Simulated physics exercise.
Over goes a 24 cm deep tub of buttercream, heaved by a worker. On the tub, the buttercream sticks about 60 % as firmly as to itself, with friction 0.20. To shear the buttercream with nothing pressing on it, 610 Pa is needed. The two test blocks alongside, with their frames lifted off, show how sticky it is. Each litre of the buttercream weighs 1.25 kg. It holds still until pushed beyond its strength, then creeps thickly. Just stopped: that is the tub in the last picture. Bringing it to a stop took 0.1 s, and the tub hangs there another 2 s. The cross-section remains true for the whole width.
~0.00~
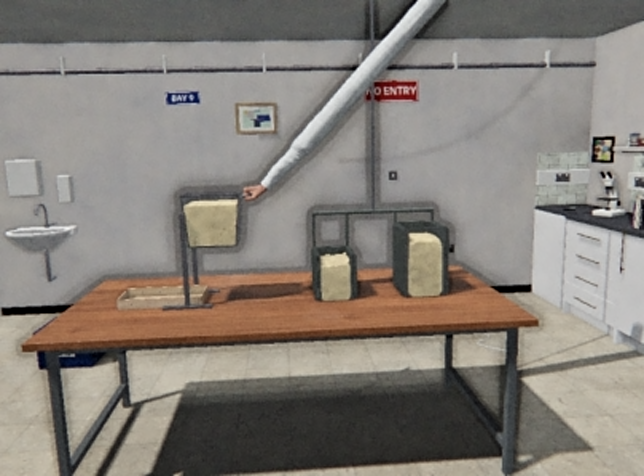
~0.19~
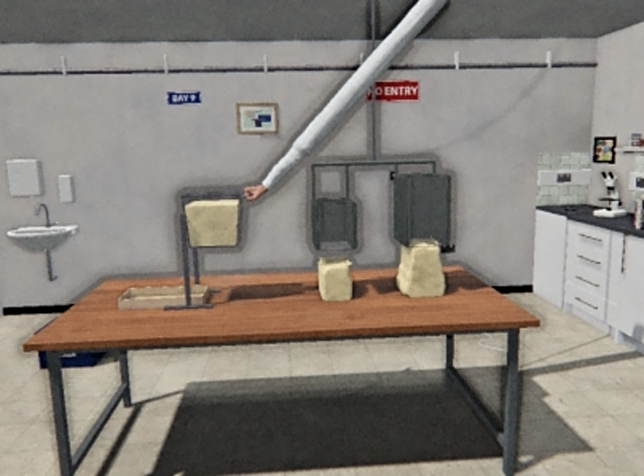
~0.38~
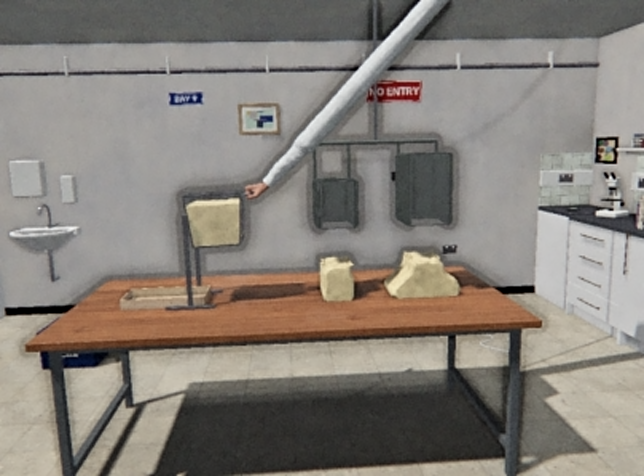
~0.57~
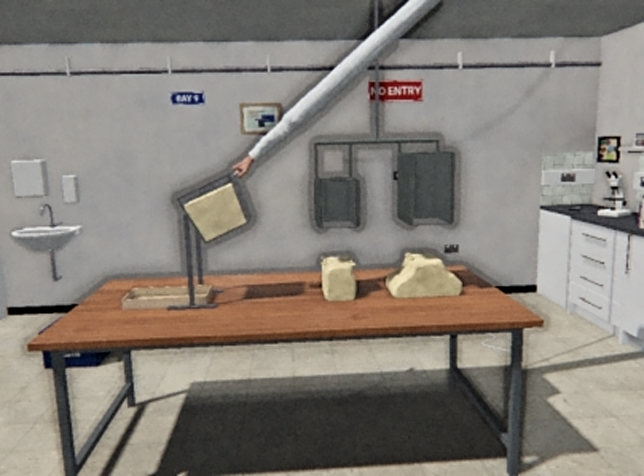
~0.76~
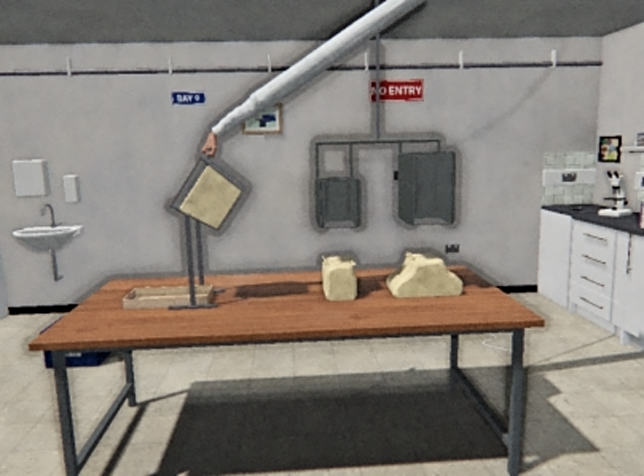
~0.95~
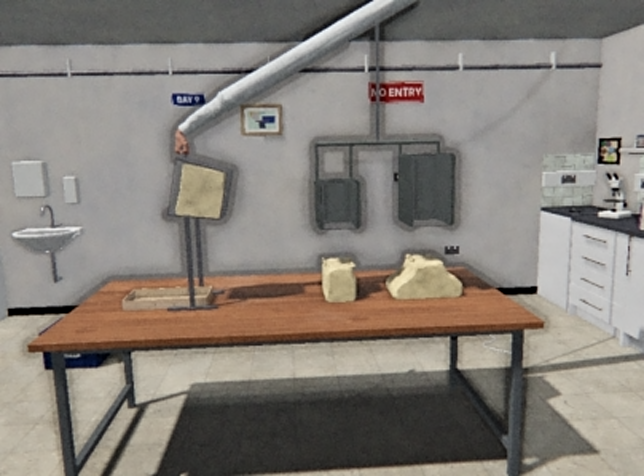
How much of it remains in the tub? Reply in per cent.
99 %.
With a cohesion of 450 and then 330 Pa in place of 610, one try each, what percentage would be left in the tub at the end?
In that order: 70 %, 55 %.
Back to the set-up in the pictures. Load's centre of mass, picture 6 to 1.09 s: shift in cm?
About 2 cm.
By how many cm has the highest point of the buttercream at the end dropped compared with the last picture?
4 cm.
After 1.09 s, the tub is at 78 degrees and holds 100 %.
After 1.26 s, the tub is at 78 degrees and holds 99 %.
After 1.43 s, the tub is at 78 degrees and holds 99 %.
After 1.60 s, the tub is at 78 degrees and holds 99 %.
After 2.95 s, the tub is at 78 degrees and holds 99 %.
